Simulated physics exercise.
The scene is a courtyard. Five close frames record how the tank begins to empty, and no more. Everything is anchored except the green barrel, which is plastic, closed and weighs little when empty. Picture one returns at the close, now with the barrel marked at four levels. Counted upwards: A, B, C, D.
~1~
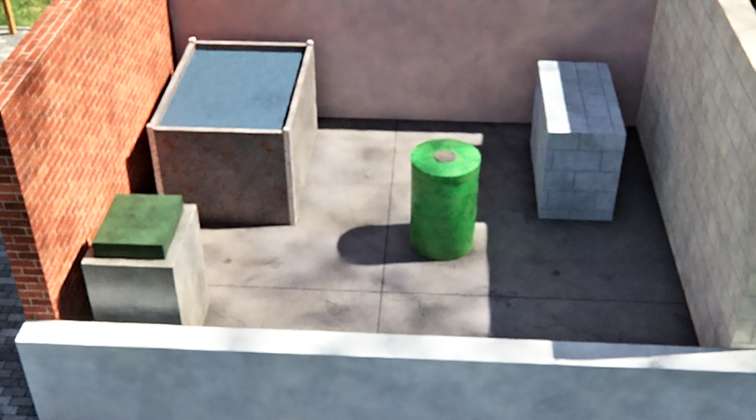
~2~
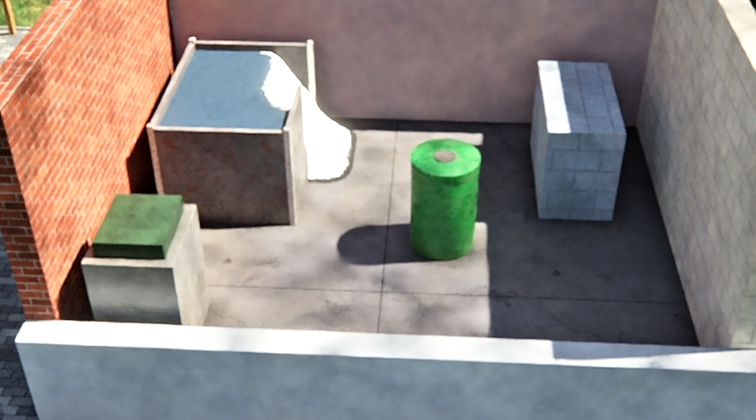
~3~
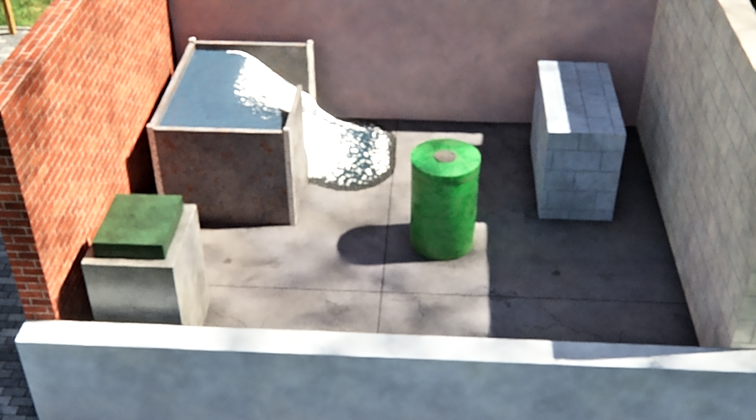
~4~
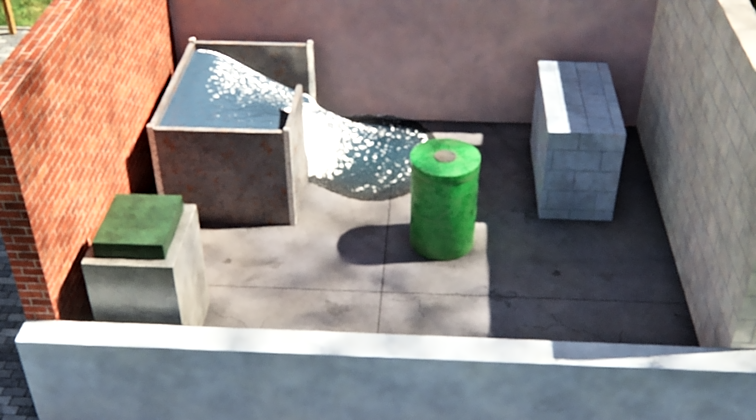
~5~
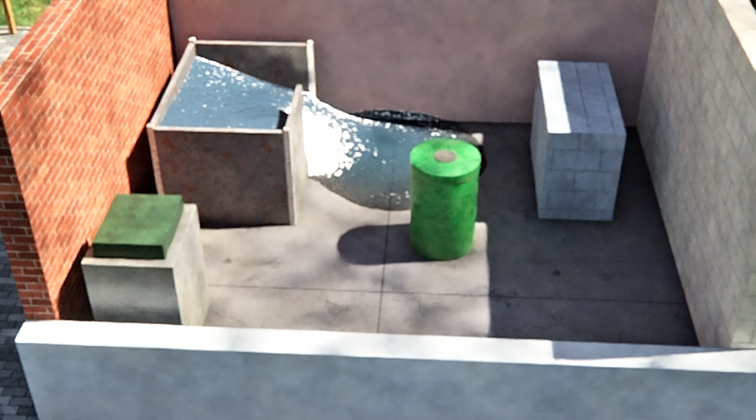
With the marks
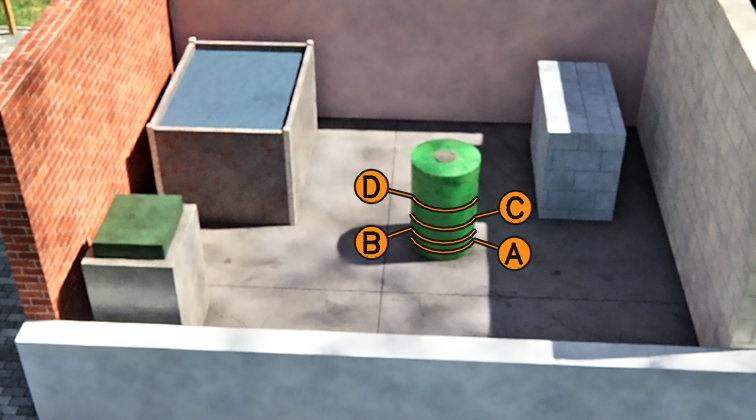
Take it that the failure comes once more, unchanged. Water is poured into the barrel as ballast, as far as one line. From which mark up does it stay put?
B.
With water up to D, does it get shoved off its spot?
No.
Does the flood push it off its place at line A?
Yes.
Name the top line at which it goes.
Here it is line A.
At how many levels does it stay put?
Three.
On the marked copy, A at (442, 252); B at (442, 243); C at (443, 229); D at (444, 210); from the bottom up A, B, C, D.
With A, it is pushed about half its own width away.
With B, it does not move.
With C, it does not move.
With D, it does not move.
